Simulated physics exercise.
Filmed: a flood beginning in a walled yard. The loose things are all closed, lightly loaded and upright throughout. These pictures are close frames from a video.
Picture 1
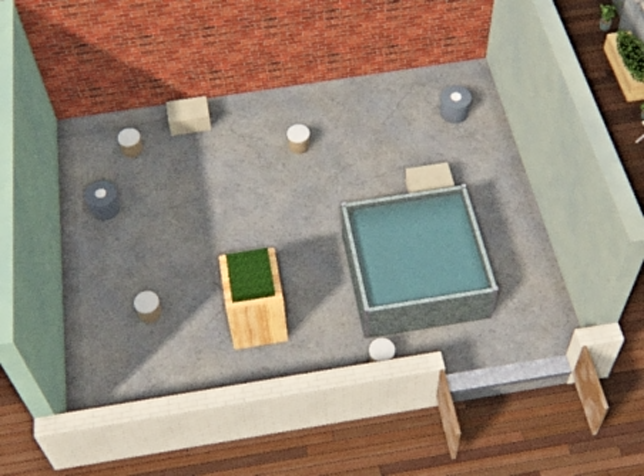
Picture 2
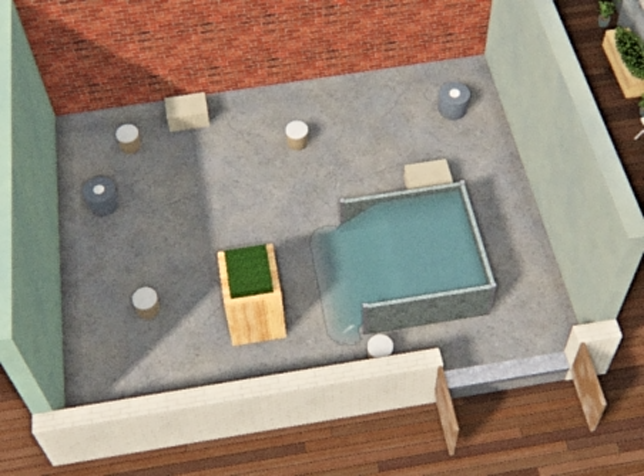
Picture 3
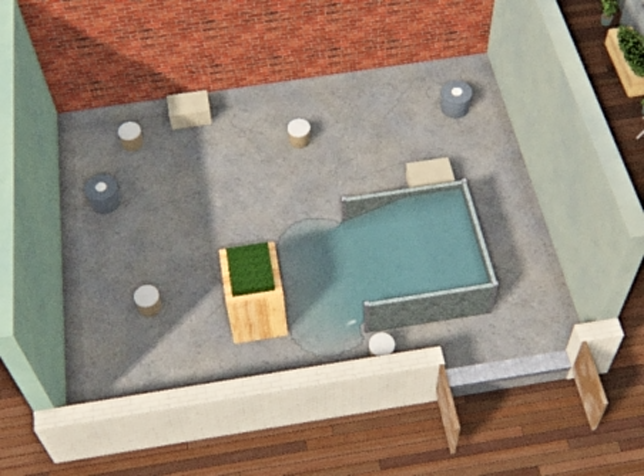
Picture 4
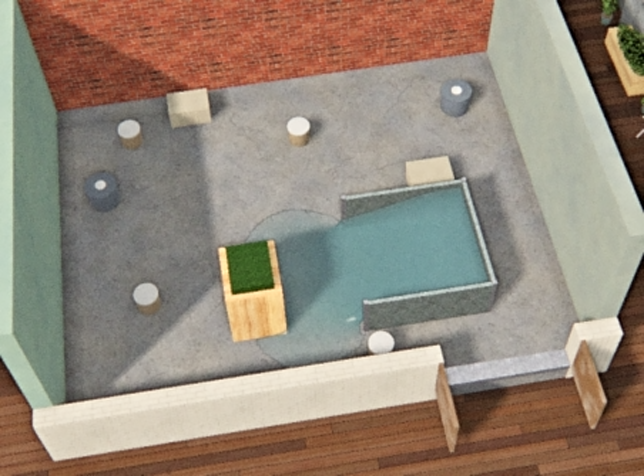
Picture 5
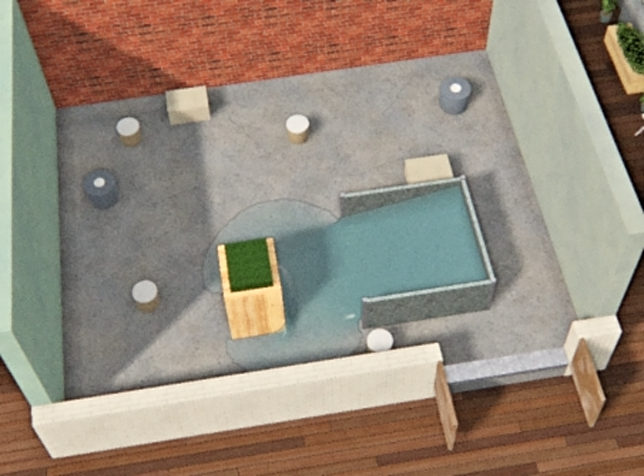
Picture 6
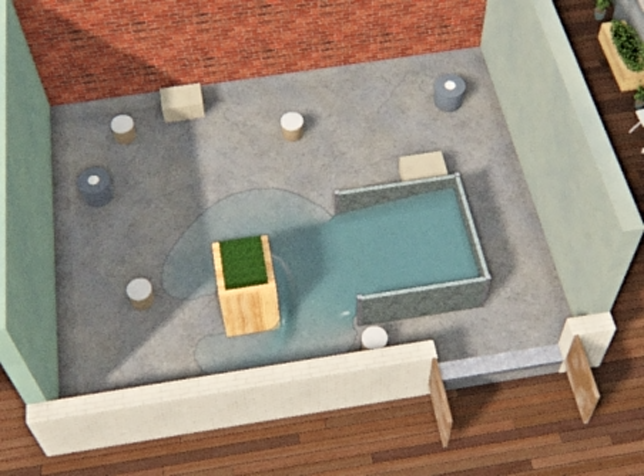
In a walled yard, water pours from the pool's open left side and spreads around a wooden planter.
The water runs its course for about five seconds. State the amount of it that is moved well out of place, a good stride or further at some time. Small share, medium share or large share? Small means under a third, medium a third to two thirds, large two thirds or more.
A medium share.
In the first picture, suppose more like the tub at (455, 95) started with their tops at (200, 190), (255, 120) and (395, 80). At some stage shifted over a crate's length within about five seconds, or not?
Displaced, stays put, stays put.
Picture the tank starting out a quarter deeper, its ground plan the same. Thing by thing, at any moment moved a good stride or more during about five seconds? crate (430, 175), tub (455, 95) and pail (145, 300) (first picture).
Object 1: Didn't cover it. Object 2: Didn't cover it. Object 3: Covered it.
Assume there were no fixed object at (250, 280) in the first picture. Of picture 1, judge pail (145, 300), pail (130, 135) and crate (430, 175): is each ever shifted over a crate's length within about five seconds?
So, in sequence: Did travel that far, then did travel that far, then did not travel far.
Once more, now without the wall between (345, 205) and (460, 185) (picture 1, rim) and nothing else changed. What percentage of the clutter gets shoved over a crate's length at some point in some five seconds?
Estimate: Close to 80 in a hundred.
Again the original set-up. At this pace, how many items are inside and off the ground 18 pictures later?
That number is 5.
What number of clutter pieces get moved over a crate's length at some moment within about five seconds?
5.
A moment on, 0 of 8 are well off their spots; 0 afloat.
Next, 2 of 8 are well off their spots; 3 afloat.
Later, 4 of 8 are well off their spots; 5 afloat.
In the end, 4 of 8 are well off their spots, and 5 have been at some point; 5 afloat.
